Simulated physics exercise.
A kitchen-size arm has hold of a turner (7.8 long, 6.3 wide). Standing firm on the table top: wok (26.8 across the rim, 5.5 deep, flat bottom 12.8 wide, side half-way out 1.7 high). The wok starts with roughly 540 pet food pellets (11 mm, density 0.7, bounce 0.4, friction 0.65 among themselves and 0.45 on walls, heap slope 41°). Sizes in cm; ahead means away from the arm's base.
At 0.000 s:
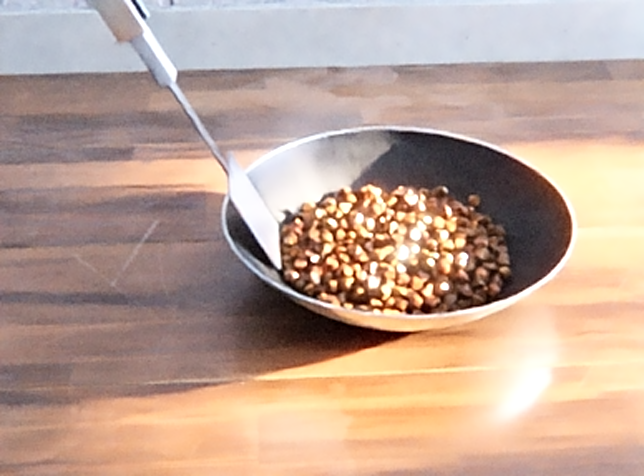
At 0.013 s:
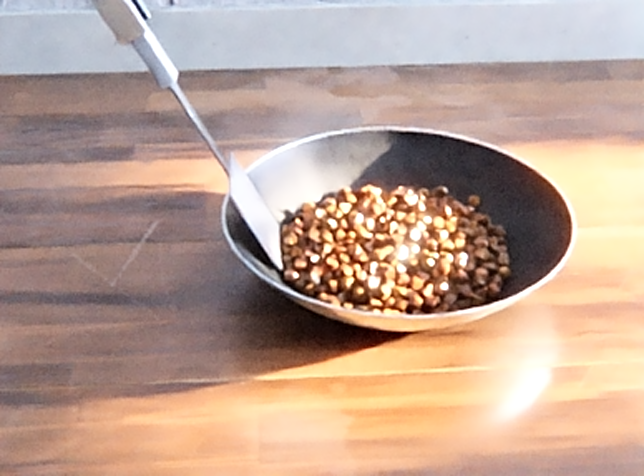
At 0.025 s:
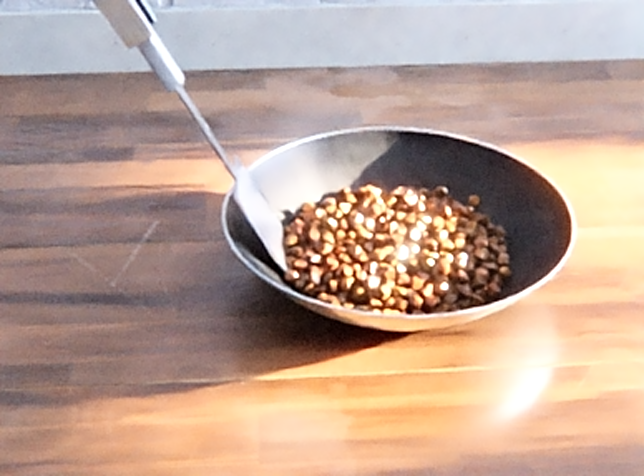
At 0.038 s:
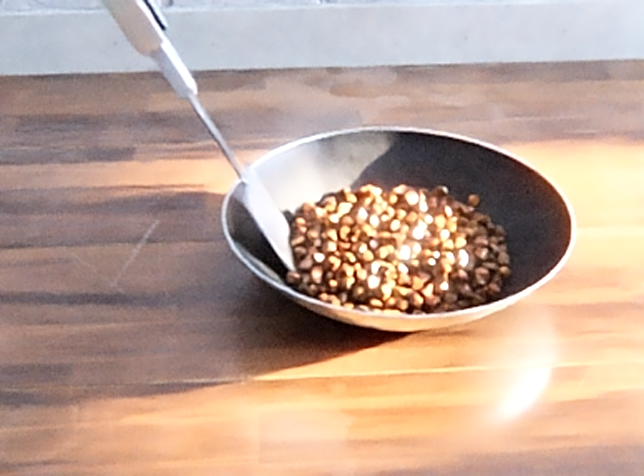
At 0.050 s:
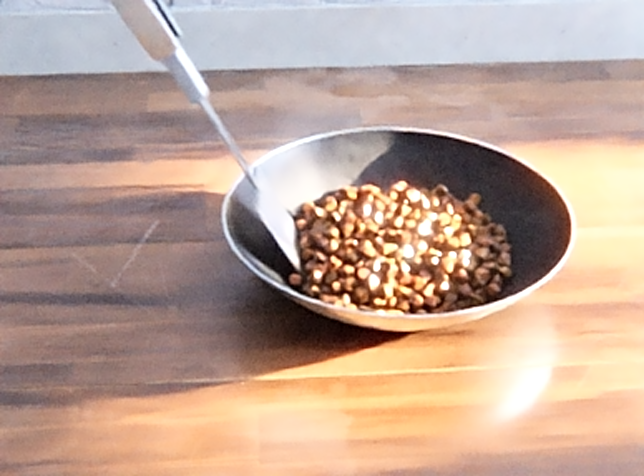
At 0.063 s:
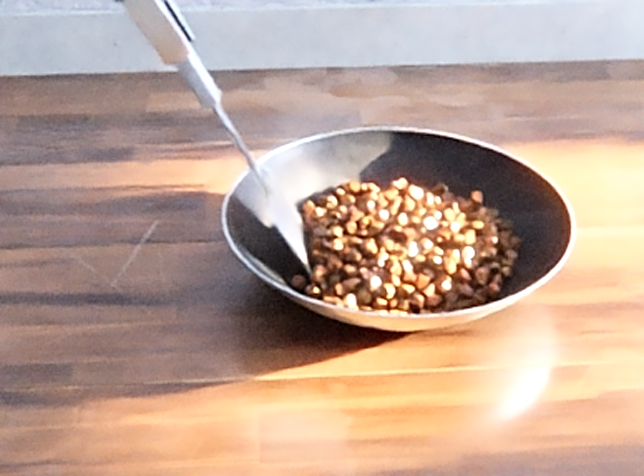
A robotic arm held a metal turner against the left side of a wok of brown pellets on a wooden table, then slowly slid it a short way right, nudging the heap slightly.
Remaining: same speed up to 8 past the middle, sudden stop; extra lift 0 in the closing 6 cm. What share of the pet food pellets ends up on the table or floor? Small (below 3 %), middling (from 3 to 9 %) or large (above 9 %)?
On the table or floor the share is large, above 9 %.
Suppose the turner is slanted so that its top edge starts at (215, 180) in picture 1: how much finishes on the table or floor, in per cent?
About 10 per cent.
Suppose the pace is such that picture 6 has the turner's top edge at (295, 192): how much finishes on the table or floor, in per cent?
About 25 per cent.
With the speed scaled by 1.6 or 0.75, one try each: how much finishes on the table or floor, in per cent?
Some 30 and 10 per cent.
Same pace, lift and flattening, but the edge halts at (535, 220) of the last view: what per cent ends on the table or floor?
Some 35 per cent.
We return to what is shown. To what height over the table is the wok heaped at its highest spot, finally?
About 7.0 cm.
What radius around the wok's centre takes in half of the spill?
About 20 cm.
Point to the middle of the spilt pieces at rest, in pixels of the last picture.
Near (611, 247).
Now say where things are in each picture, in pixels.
Turner top edge at (229, 172), sloping 63°; upper third of the load around (397, 239), from x 285 to 505, top at y 190; 545 in the wok, in the first frame.
Turner top edge at (230, 173), sloping 63°; upper third of the load around (397, 239), from x 285 to 505, top at y 190, in the second frame.
Turner top edge at (235, 176), sloping 63°; upper third of the load around (397, 238), from x 285 to 505, top at y 190, in the third frame.
Turner top edge at (246, 181), sloping 63°; upper third of the load around (398, 236), from x 295 to 505, top at y 190, in the fourth frame.
Turner top edge at (257, 186), sloping 63°; upper third of the load around (400, 234), from x 295 to 505, top at y 190, in the fifth frame.
Turner top edge at (269, 190), sloping 63°; upper third of the load around (405, 232), from x 300 to 515, top at y 185; 545 in the wok, in the sixth frame.
After 0.14 s, sloping 63°, highest piece 5 above the table; 545 in the wok.
After 0.21 s, sloping 63°, highest piece 7 above the table; 545 in the wok.
After 0.45 s, sloping 63°, highest piece 7 above the table; 464 in the wok, 78 on the table or floor, 3 on the blade or in flight.
After 1.50 s, sloping 63°, highest piece 7 above the table; 464 in the wok, 81 on the table or floor.
At rest, 464 in the wok, 81 on the table or floor. That is 15 % on the table or floor.
